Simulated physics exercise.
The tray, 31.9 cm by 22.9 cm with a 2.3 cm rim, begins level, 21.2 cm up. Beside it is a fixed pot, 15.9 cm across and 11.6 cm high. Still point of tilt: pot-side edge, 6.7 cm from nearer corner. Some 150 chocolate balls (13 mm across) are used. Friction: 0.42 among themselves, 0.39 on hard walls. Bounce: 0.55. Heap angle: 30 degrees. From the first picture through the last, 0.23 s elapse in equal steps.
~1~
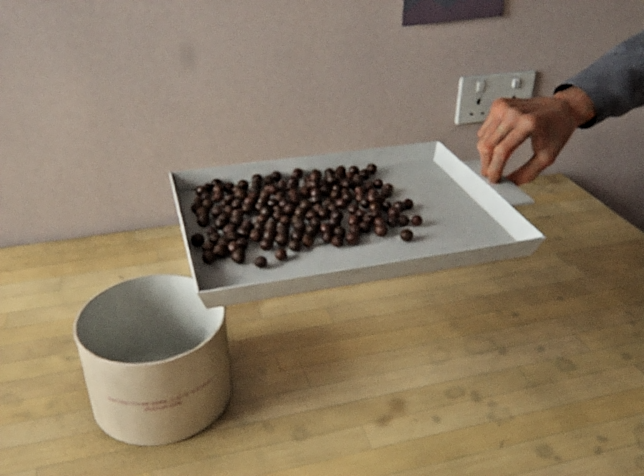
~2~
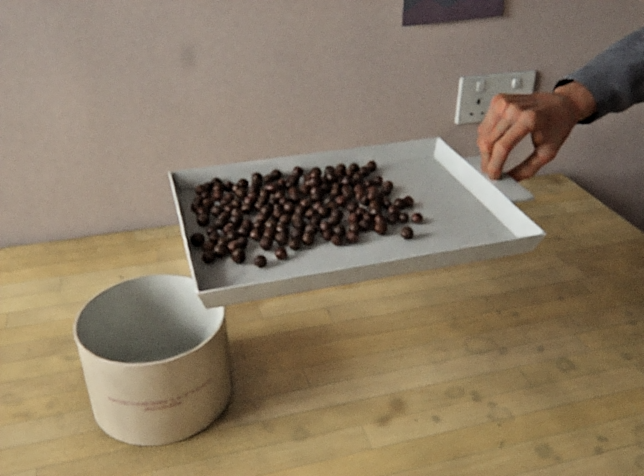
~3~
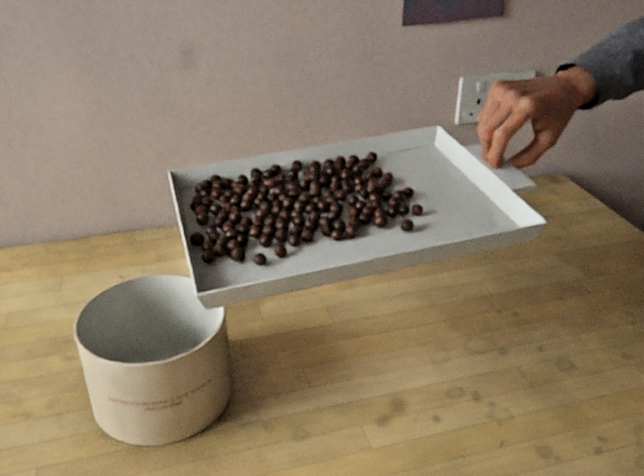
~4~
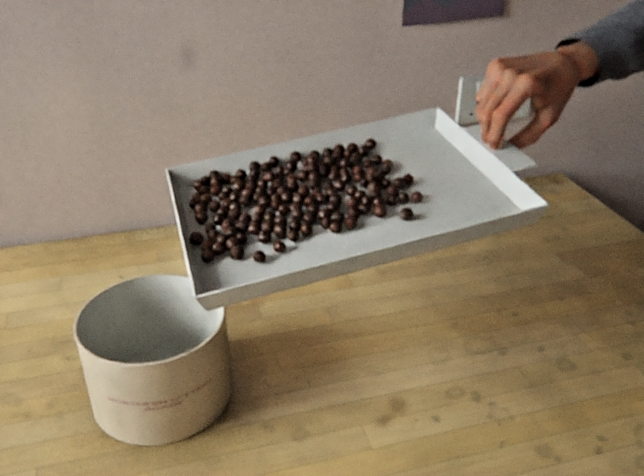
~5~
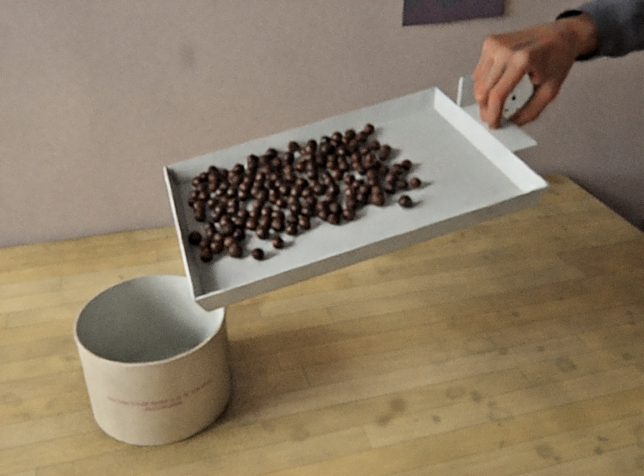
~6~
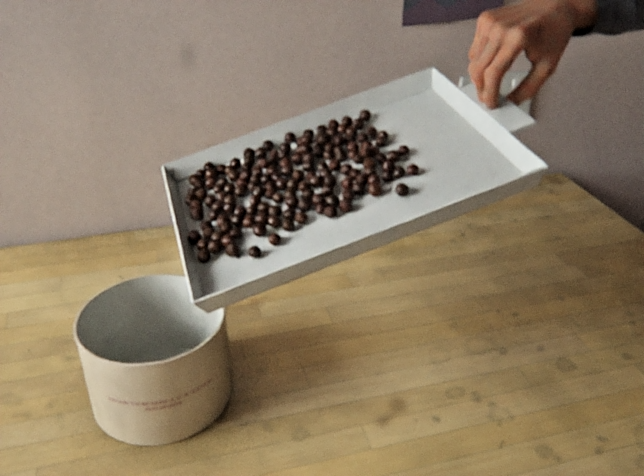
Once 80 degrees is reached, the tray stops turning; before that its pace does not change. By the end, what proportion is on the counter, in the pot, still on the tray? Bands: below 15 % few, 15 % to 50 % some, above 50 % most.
Result: Counter: Most, pot: Some, tray: Few.
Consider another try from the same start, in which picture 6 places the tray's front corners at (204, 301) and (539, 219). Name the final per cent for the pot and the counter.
That works out as pot 0 and counter 100.
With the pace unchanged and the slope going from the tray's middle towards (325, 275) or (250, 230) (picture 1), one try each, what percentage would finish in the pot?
Near 0 and 65 percent, in that order.
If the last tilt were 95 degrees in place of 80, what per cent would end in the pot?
Around 40 per cent, then.
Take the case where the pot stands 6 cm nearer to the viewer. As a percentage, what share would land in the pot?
I'd put it at around 65 per cent.
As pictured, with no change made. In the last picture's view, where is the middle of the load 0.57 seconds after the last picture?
The middle of the load should be at about (185, 220) by then.
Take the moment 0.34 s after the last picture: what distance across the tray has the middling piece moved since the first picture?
Displacement on the tray: About 7 cm.
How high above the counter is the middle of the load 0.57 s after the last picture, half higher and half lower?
Around 26 cm up.
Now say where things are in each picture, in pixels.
The first frame shows tray tilt 0 degrees, front corners at (205, 287) and (535, 234); middle of the pieces at (306, 206); pot at (151, 315).
The second frame shows tray tilt 1 degrees, front corners at (204, 287) and (535, 231); middle of the pieces at (306, 204).
The third frame shows tray tilt 3 degrees, front corners at (203, 288) and (536, 220), lowest corner left front; middle of the pieces at (305, 199).
The fourth frame shows tray tilt 7 degrees, front corners at (202, 290) and (537, 202), lowest corner left front; middle of the pieces at (304, 192).
The fifth frame shows tray tilt 12 degrees, front corners at (200, 292) and (537, 183), lowest corner left front; middle of the pieces at (302, 183).
The sixth frame shows tray tilt 16 degrees, front corners at (199, 294) and (536, 165), lowest corner left front; middle of the pieces at (299, 176); pot at (151, 315).
Then, 0.34 s after the last picture, tilt 47 degrees; the tray holds 100 %, the pot 0 %.
Then, 0.57 s after the last picture, tilt 68 degrees; the tray holds 95 %, the pot 0 %.
Then, 0.91 s after the last picture, tilt 80 degrees; the tray holds 25 %, the pot 25 %.
In the end, counter 60 %, pot 40 %, tray 0 %.
